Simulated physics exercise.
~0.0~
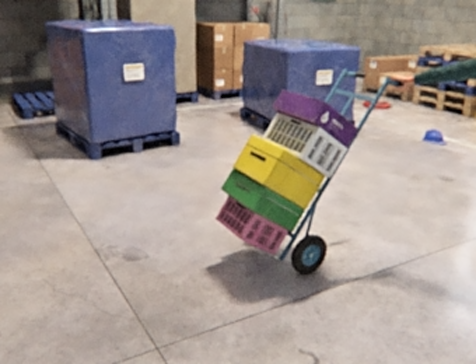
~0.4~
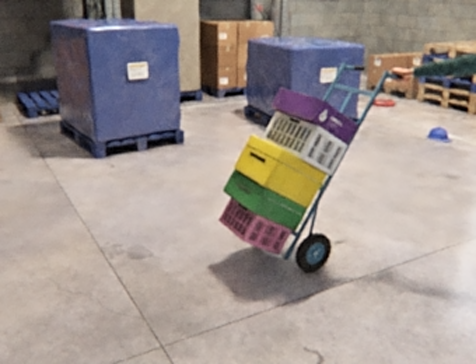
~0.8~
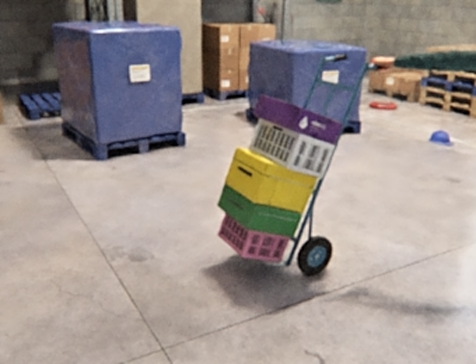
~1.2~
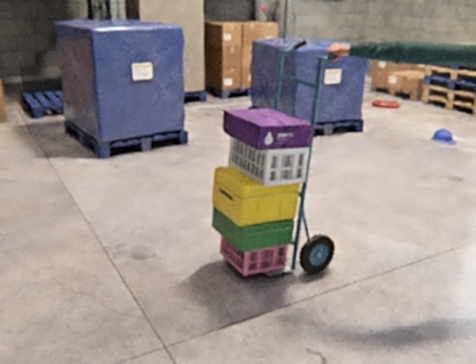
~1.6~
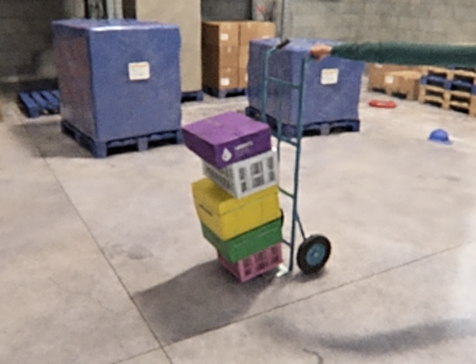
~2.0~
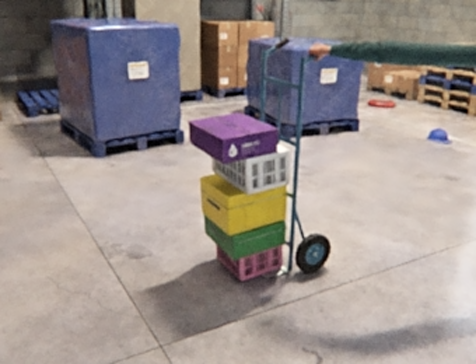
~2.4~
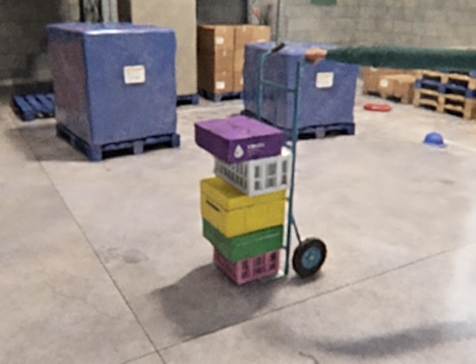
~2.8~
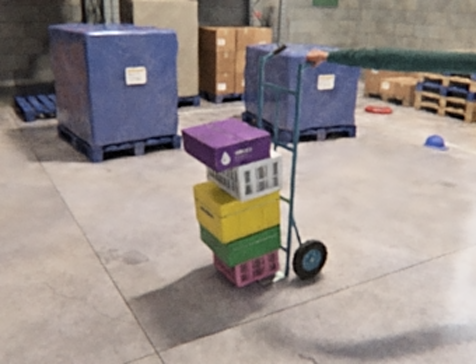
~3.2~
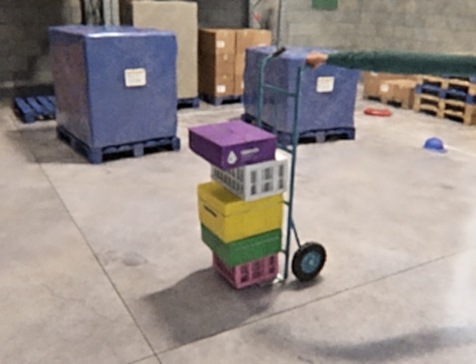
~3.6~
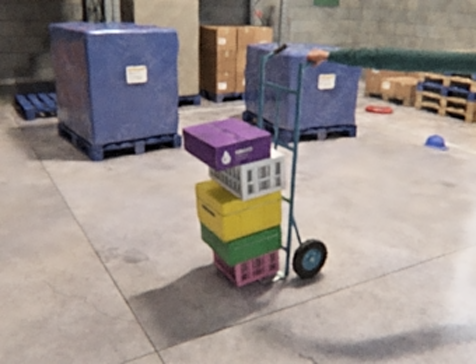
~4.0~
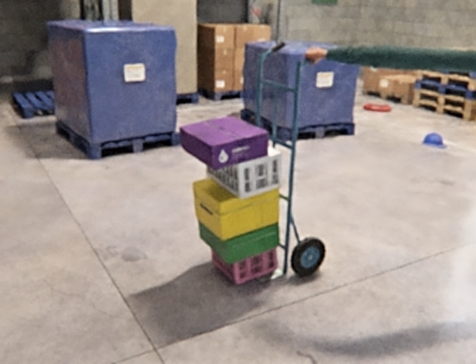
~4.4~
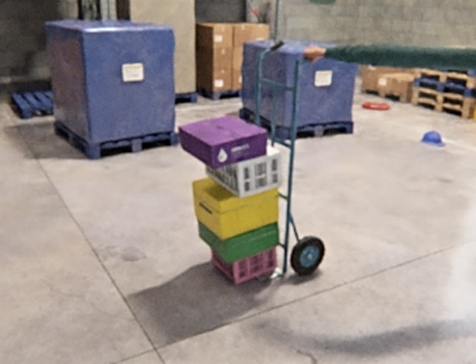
Hand truck carrying five stacked boxes and crates swinging upright in a warehouse, the stack rocking, then standing with purple box askew.
